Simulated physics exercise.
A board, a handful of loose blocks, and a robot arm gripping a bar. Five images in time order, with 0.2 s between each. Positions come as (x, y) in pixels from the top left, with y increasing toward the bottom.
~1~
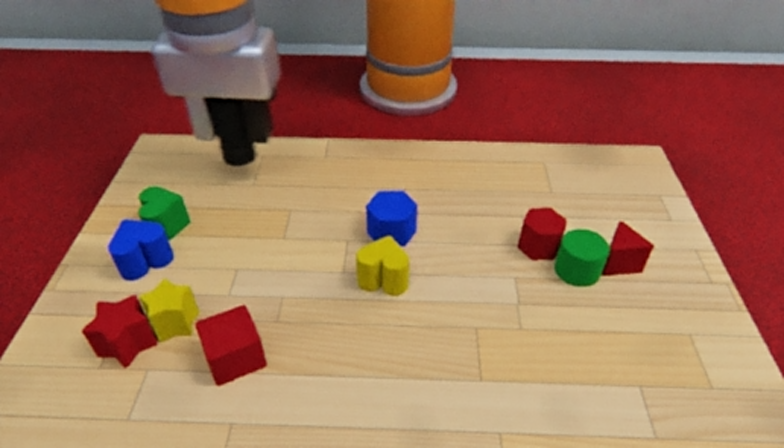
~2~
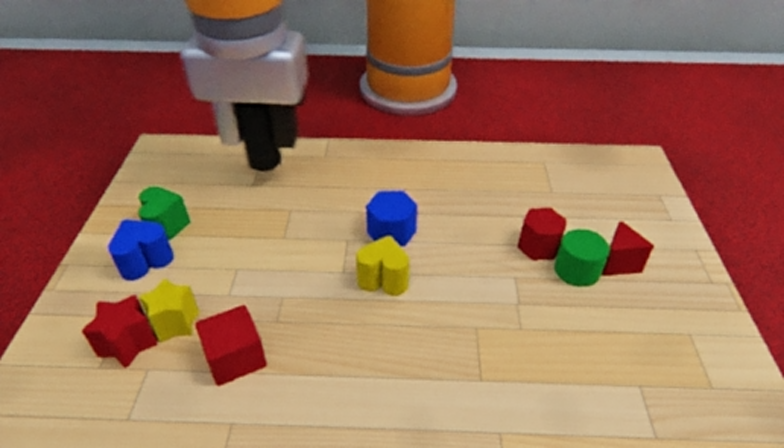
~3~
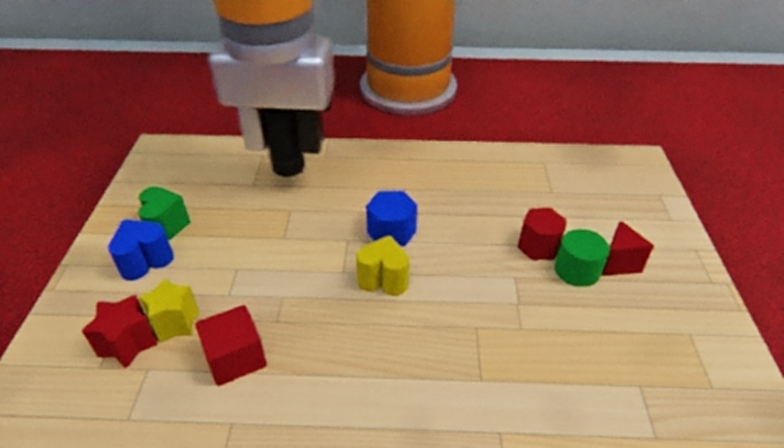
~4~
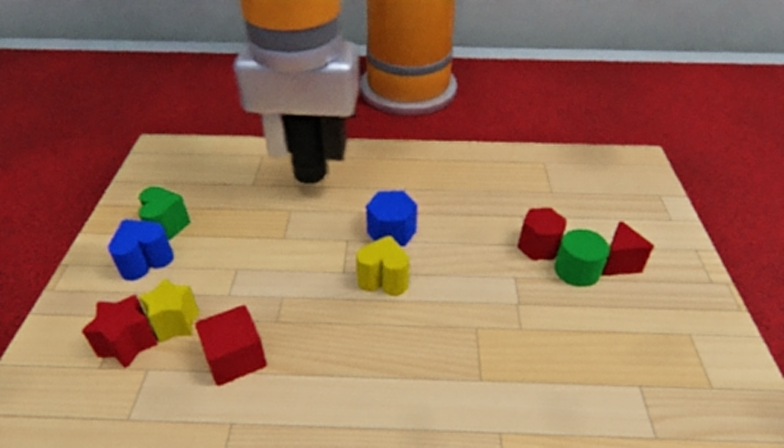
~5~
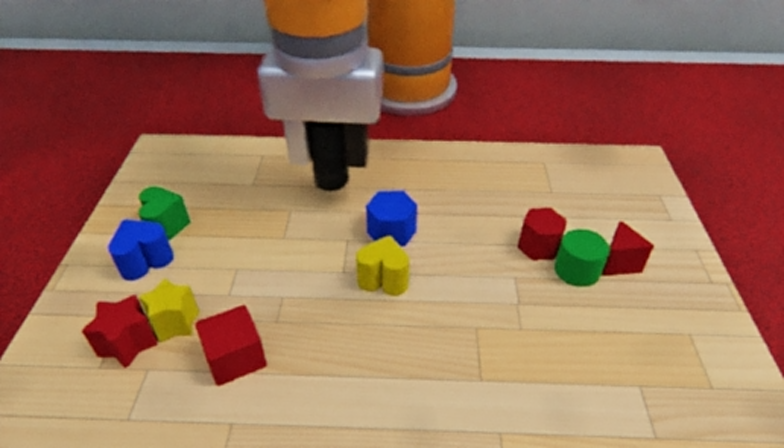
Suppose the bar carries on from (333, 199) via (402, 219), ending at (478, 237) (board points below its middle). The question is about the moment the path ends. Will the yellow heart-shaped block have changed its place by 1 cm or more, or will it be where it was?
The yellow heart-shaped block will stay where it is.
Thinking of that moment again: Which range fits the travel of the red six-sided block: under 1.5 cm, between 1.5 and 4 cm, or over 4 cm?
The red six-sided block moves under 1.5 cm.
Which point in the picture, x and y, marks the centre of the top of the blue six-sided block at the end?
So, by the moment the path ends, you'll find the top centre of the blue six-sided block at (428, 228).
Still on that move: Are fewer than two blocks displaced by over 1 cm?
Yes.
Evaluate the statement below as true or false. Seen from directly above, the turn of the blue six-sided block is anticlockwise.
It is false.
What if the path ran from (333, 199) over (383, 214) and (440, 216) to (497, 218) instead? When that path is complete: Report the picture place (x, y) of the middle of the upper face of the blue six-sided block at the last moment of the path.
It should be at about (419, 216).
The first path, step by step. One third of the way, bar at (379, 195); blue six-sided block at (402, 211), turned 15° clockwise.
Two thirds of the way, bar at (429, 207); blue six-sided block at (427, 227), turned 80° clockwise.
At the end, bar at (480, 219); yellow heart-shaped block in place; blue six-sided block at (428, 228), turned 80° clockwise; red six-sided block in place.
